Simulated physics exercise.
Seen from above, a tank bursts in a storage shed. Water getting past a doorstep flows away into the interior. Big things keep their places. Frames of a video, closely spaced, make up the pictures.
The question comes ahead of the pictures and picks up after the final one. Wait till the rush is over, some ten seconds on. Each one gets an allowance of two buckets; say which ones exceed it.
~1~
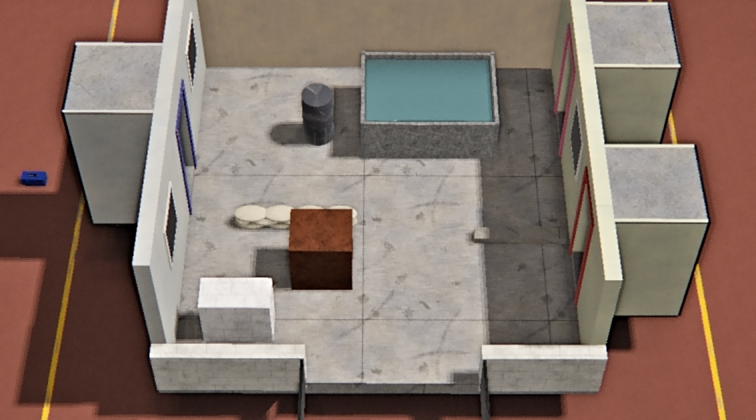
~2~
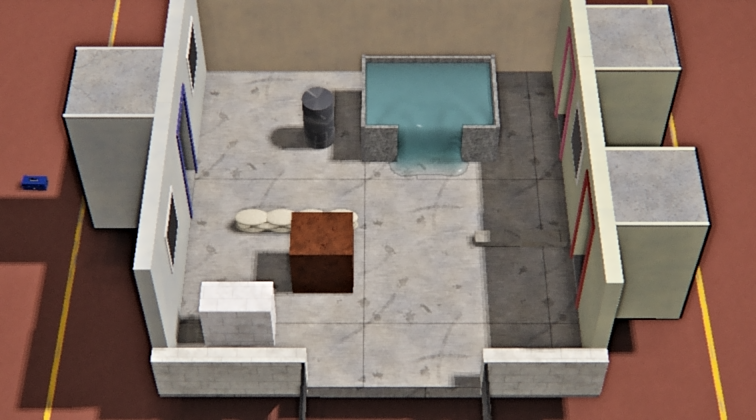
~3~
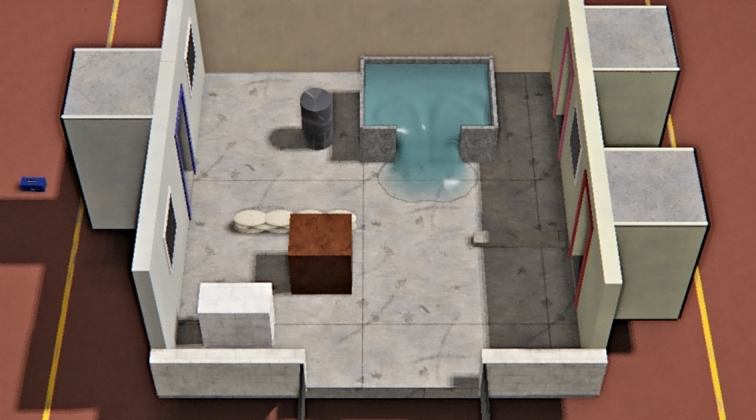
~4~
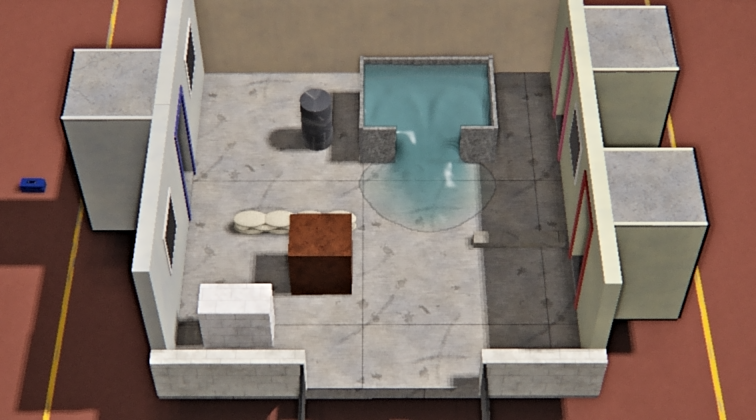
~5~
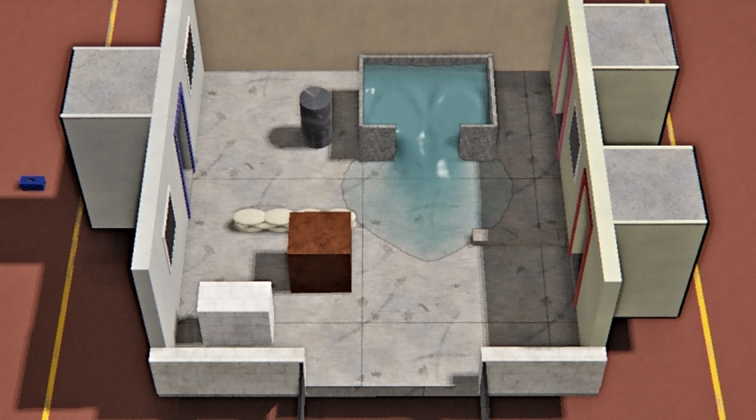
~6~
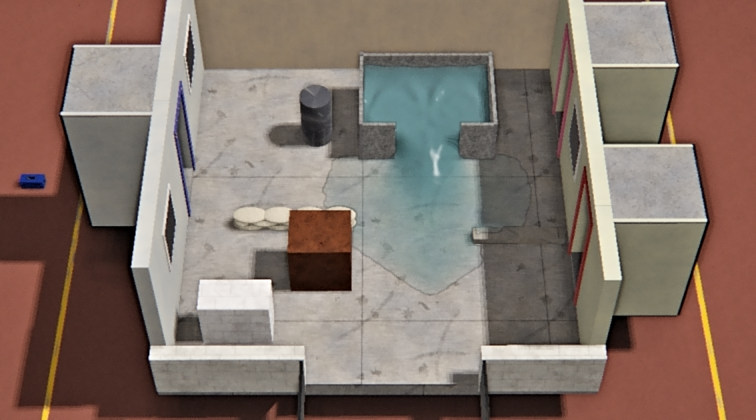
Going through them: The pink door does not exceed it; the blue door does not exceed it; the red door does not exceed it.
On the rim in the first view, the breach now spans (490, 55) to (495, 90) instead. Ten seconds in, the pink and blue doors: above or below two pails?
As it turns out, the pink door surpasses the cutoff; as for the blue door, it comes in lower.
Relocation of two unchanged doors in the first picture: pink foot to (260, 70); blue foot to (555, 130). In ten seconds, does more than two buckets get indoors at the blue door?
Note: Blue door lets in too little.
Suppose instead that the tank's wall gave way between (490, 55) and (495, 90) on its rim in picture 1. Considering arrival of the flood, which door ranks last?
That's the blue one.
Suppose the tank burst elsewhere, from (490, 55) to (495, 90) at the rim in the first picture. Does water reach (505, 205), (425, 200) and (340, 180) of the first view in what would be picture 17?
One after the other: Wet, not flooded, clear.
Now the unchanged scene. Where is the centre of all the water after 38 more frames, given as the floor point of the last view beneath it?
Close to (422, 200).
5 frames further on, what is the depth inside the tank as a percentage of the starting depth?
Roughly 58 percent.
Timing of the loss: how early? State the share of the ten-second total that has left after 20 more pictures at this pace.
Near 45 in a hundred.
A moment on, water covers 40 % of the floor; the pink door not reached, the blue door not reached, the red door not reached.
Next, water covers 50 % of the floor; the pink door not reached, the blue door wet at the sill, nothing in, the red door wet at the sill, nothing in.
Then, water covers 60 % of the floor; the pink door wet at the sill, nothing in, the blue door wet at the sill, nothing in, the red door wet at the sill, nothing in.
Later, water covers 70 % of the floor; the pink door wet at the sill, nothing in, the blue door wet at the sill, nothing in, the red door wet at the sill, nothing in.
In the end, water covers 85 % of the floor; the pink door wet at the sill, nothing in, the blue door wet at the sill, nothing in, the red door wet at the sill, nothing in.
